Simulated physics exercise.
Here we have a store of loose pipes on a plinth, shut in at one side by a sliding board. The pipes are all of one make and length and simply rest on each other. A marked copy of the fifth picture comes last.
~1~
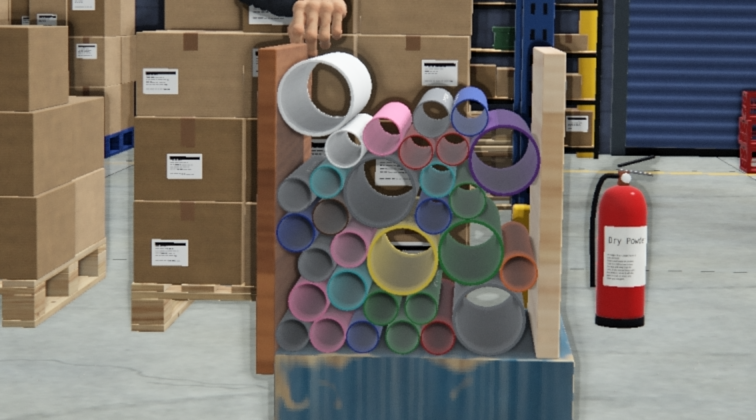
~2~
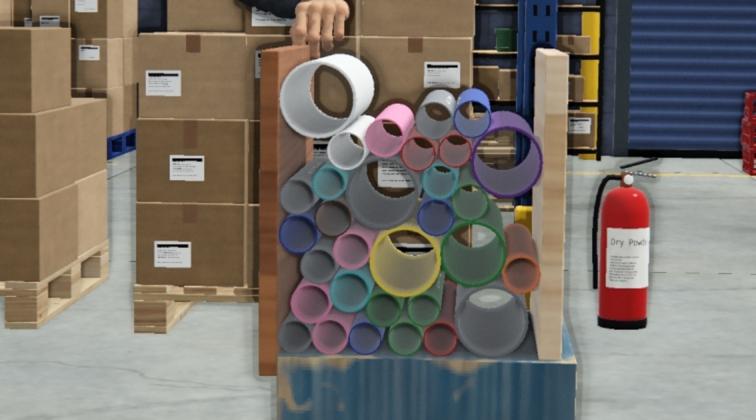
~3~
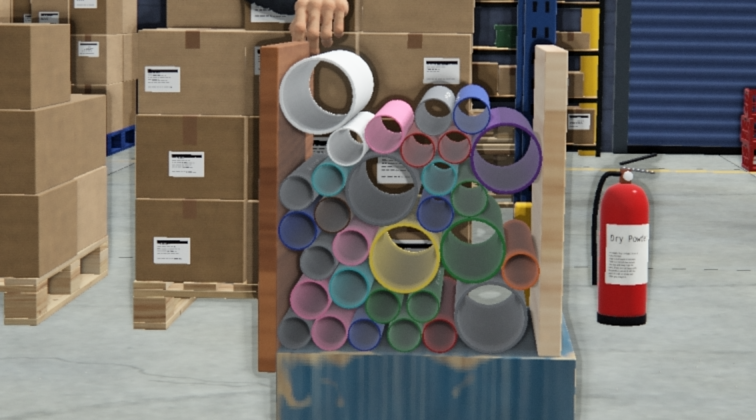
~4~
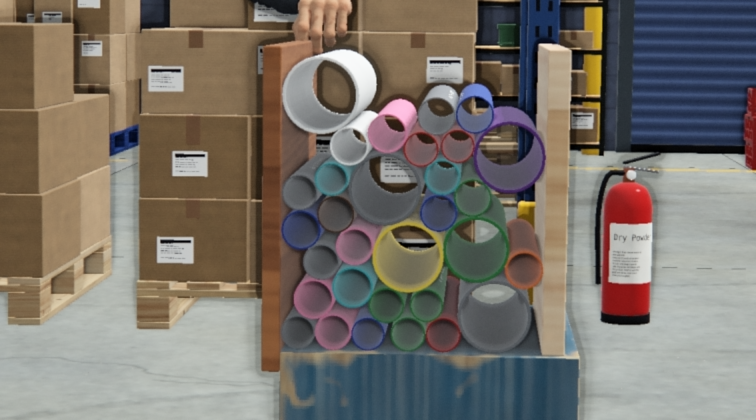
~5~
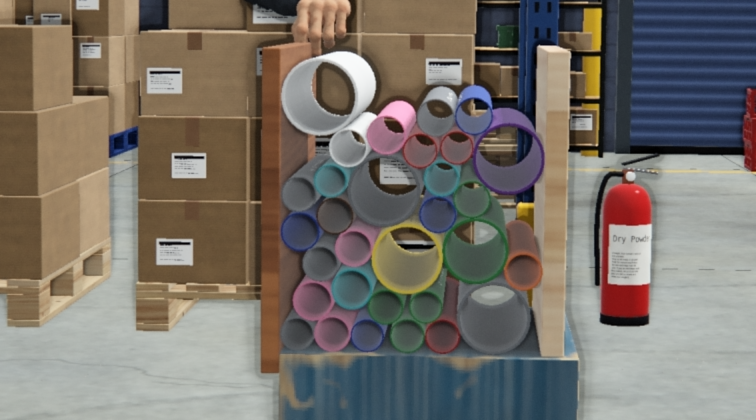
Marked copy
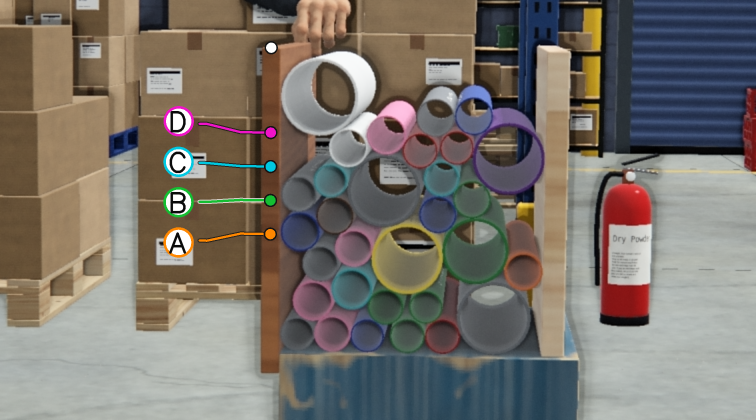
A hand rests at the top of a reddish-brown board on the left of a stack of loose pipes, seen end-on from the front in a warehouse. White, grey, pink, blue, red, green, purple and yellow pipes sit on a worn blue plinth between two upright boards, with cartons behind and a red extinguisher at right. The view shifts very slightly, while the hand, boards and pipes show no clear movement.
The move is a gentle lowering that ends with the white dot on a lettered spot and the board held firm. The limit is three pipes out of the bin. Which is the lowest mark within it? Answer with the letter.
Down to B.
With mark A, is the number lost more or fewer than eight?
It loses fewer than eight.
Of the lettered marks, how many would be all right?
Three of the four.
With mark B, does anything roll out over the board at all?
At B: Yes.
On the marked copy, A at (270, 234); B at (270, 201); C at (270, 167); D at (271, 133); the white dot at (271, 48).
Taking B. A third of the way, top of the board (281, 115).
Two thirds of the way, top of the board (281, 193).
When it is over, top of the board (281, 200), one out over the board.
As for the rest, A four out over the board; C none out over the board; D none out over the board.
